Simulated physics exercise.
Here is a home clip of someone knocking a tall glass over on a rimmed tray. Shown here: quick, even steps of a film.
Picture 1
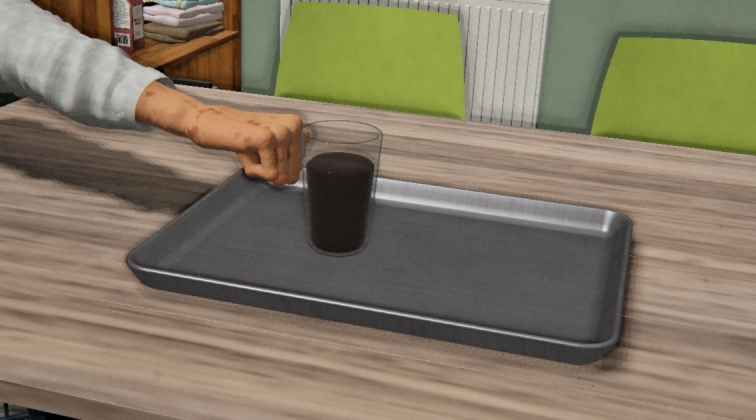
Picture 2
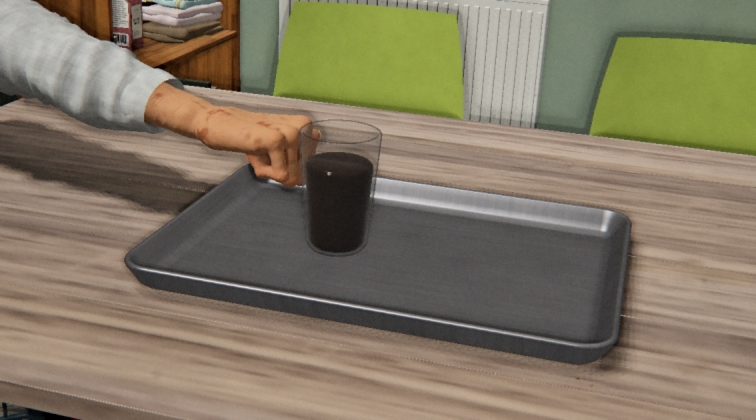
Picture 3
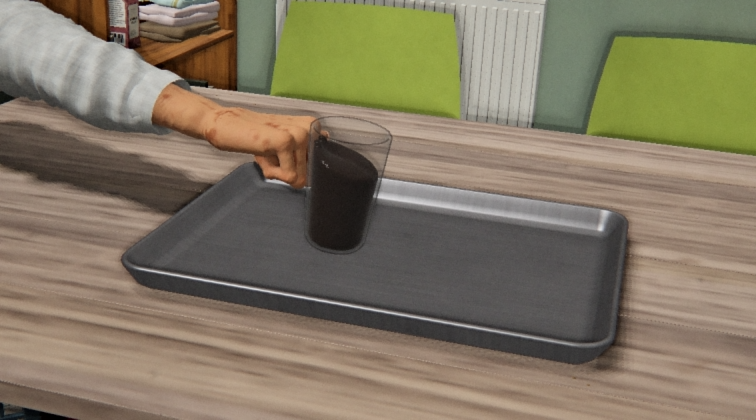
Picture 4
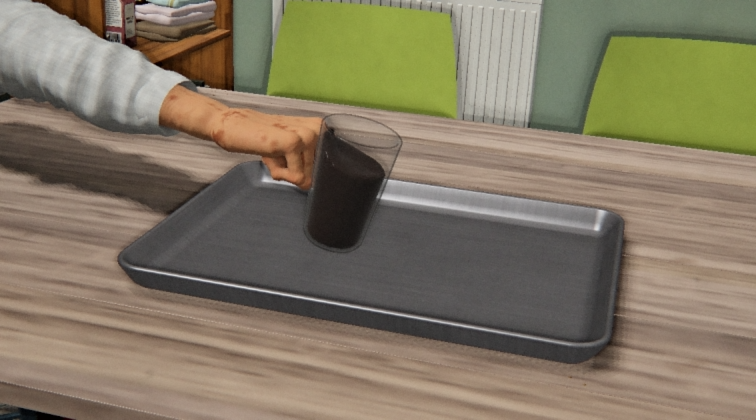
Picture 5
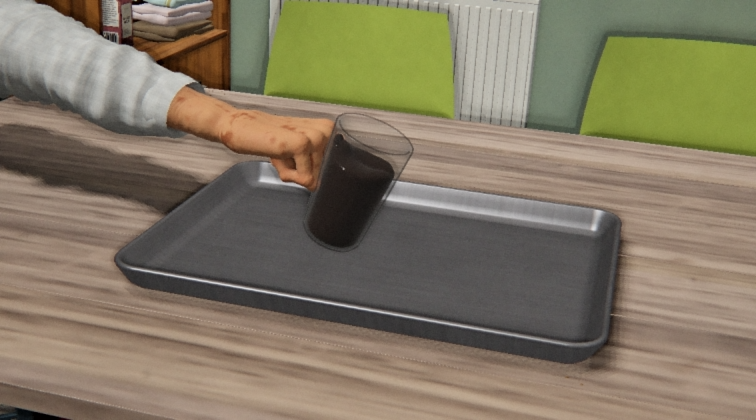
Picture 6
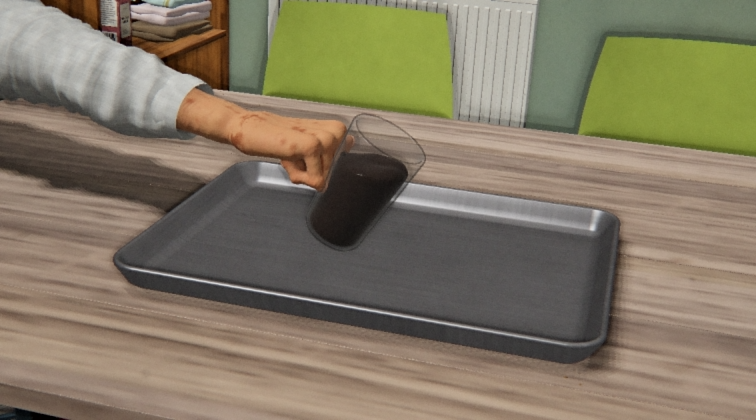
A hand reaching from the left pushes a tall clear glass of dark liquid on a wooden table, seen from slightly above. The glass stands toward the back of a dark grey rimmed tray, with two green chairs, a white radiator and a shelf behind. Upright at first, the glass leans steadily rightward while the liquid shifts inside and the view drifts very slightly.
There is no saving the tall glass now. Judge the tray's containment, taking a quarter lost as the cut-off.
Under three quarters of the liquid stays on the tray.
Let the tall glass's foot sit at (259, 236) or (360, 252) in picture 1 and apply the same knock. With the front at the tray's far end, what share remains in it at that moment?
It would be around 50 % first and around 80 % second.
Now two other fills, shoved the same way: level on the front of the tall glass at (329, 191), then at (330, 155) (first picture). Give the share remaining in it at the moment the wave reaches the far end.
It holds around 75 in a hundred the first time and around 70 in a hundred the second.
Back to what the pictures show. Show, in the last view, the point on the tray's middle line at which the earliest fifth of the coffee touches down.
Impact centre, mid-line: Approx. (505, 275).
A moment on, the tall glass lies on its side and 87 per cent is in the glass, 9 on the tray and 3 above or beyond its rim.
Next, the tall glass lies on its side and 49 per cent is in the glass, 44 on the tray and 8 above or beyond its rim.
Then the tall glass lies on its side and 29 per cent is in the glass, 39 on the tray and 31 above or beyond its rim.
Later the tall glass lies on its side and 15 per cent is in the glass, 51 on the tray and 34 above or beyond its rim.
Finally, 66 per cent is held by tray and glass, 34 is off the tray.
